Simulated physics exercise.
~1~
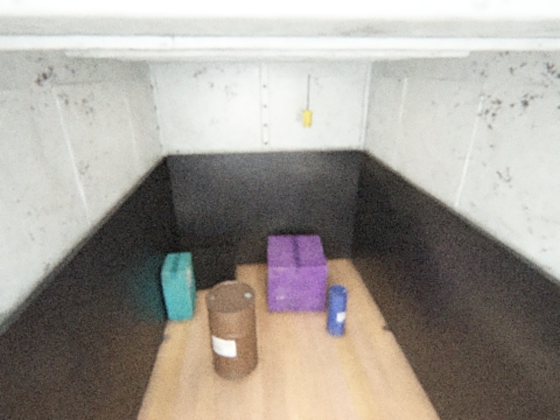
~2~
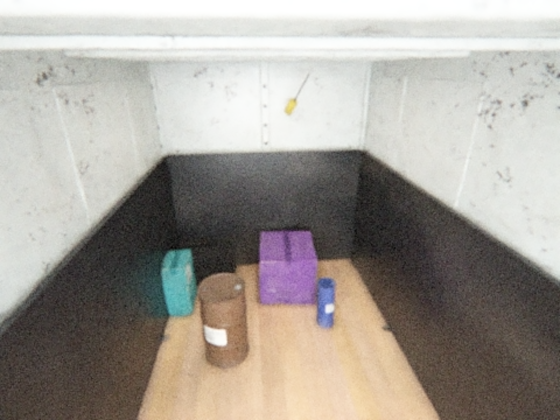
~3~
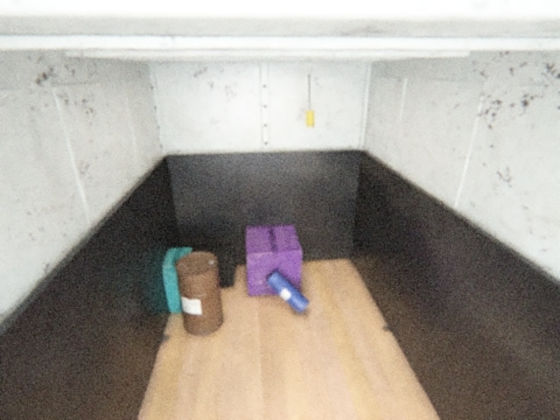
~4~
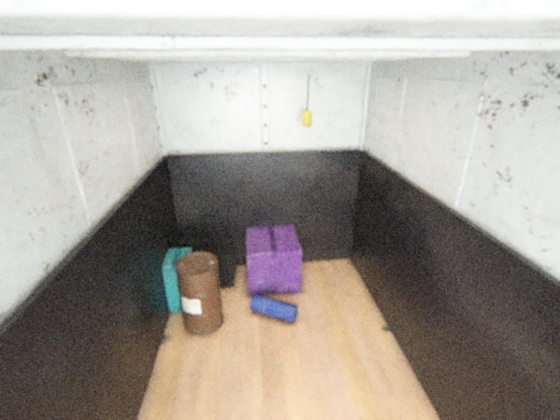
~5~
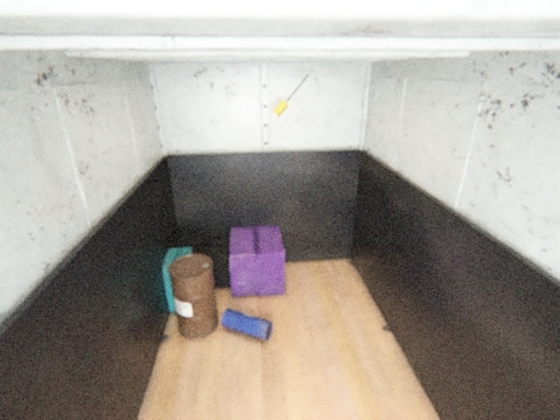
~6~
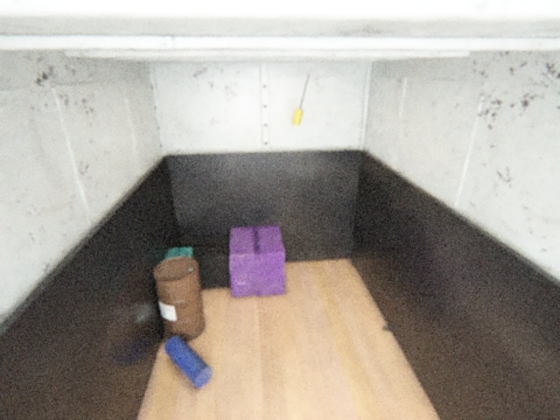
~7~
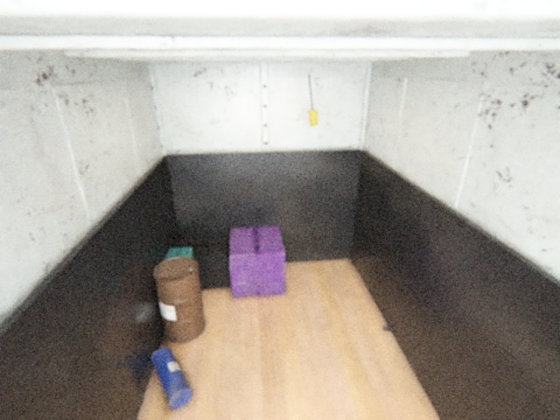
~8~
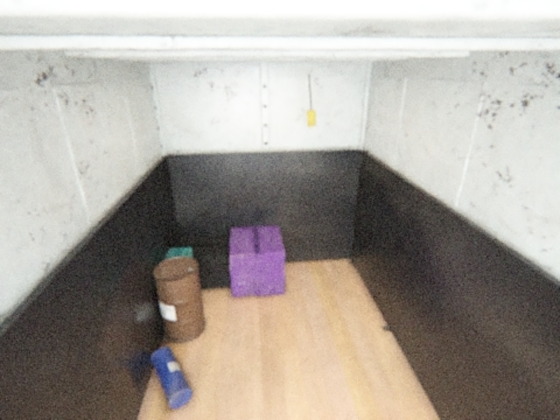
A blue canister slid left with a brown drum and a purple box in the back of a van, tipped over near the box, then rolled toward the viewer, ending on its side by the left wall with the drum still upright.
